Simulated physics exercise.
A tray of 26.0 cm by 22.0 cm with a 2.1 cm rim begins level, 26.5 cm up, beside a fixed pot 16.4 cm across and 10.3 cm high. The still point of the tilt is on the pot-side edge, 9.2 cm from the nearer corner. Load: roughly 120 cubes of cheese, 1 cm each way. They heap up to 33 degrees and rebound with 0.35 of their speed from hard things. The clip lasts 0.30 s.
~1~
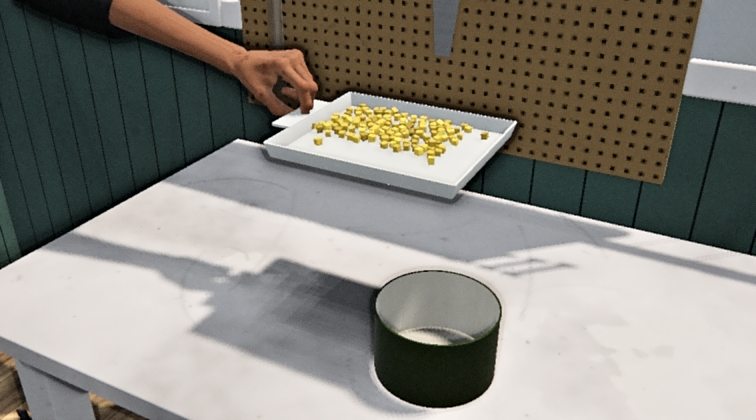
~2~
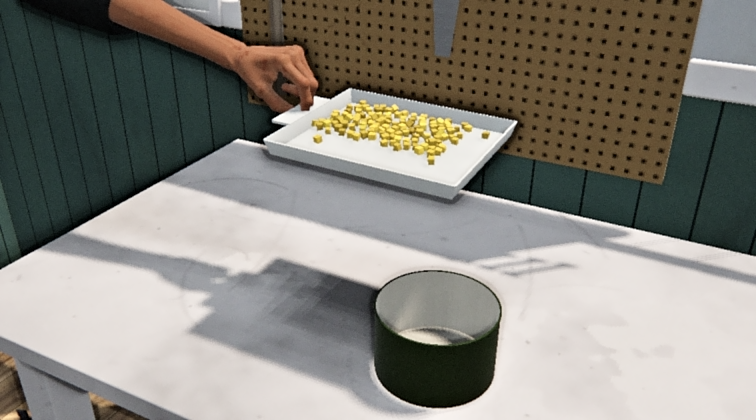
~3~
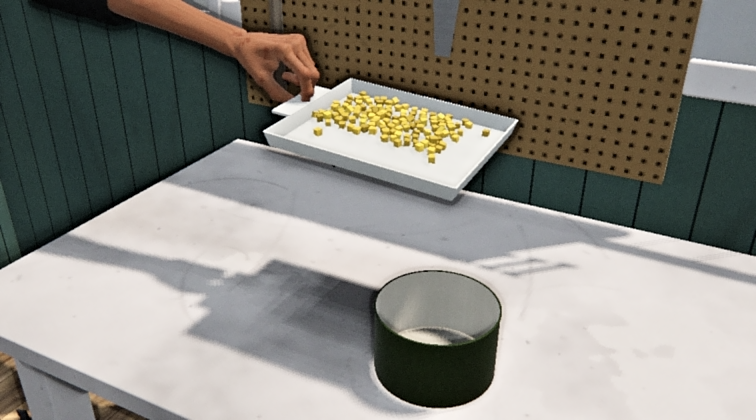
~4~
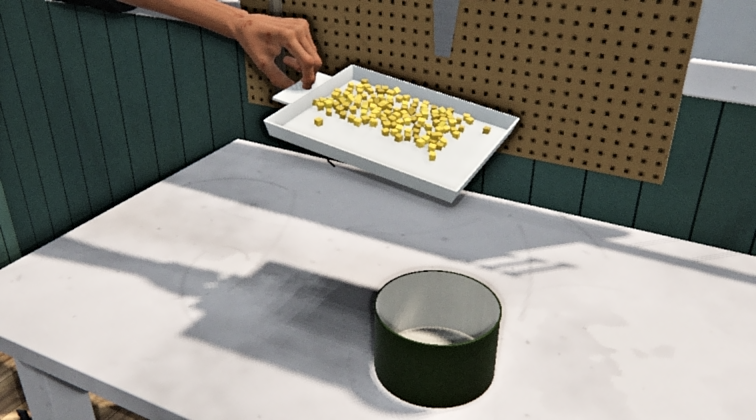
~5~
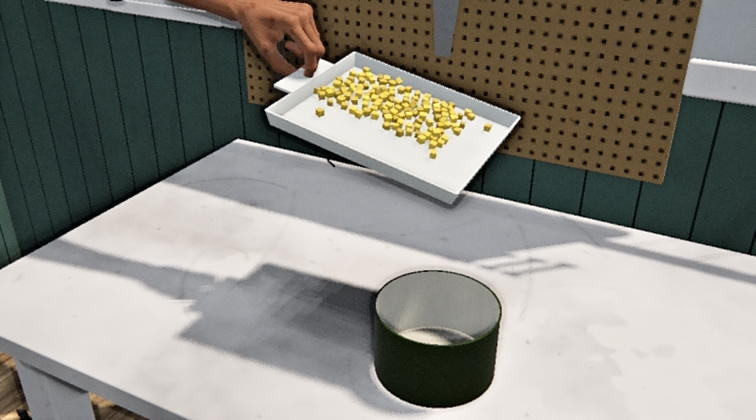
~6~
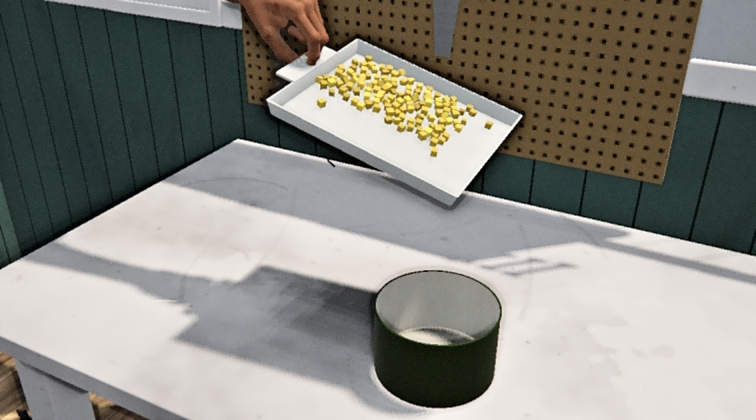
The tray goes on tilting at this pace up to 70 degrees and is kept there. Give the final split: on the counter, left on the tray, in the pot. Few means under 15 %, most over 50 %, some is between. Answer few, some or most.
Counter: Some, tray: Some, pot: Some.
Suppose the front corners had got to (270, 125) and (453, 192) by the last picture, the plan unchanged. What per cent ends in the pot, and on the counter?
Pot 25, counter 5.
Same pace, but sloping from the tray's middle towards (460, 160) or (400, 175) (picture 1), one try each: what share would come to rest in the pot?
Some 0 and 55 per cent.
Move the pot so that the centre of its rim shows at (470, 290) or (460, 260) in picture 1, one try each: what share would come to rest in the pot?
Some 25 and 0 per cent.
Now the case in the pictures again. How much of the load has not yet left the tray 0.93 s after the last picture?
About 40 per cent.
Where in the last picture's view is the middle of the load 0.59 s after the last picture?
At about (475, 160).
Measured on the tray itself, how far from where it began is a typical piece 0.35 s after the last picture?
Some 3 cm.
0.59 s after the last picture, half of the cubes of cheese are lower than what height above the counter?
About 28 cm.
Then, 0.35 s after the last picture, tilt 43 degrees; the tray holds 100 %, the pot 0 %.
Then, 0.59 s after the last picture, tilt 60 degrees; the tray holds 95 %, the pot 0 %.
Then, 0.93 s after the last picture, tilt 70 degrees; the tray holds 40 %, the pot 20 %.
In the end, counter 35 %, tray 40 %, pot 25 %.
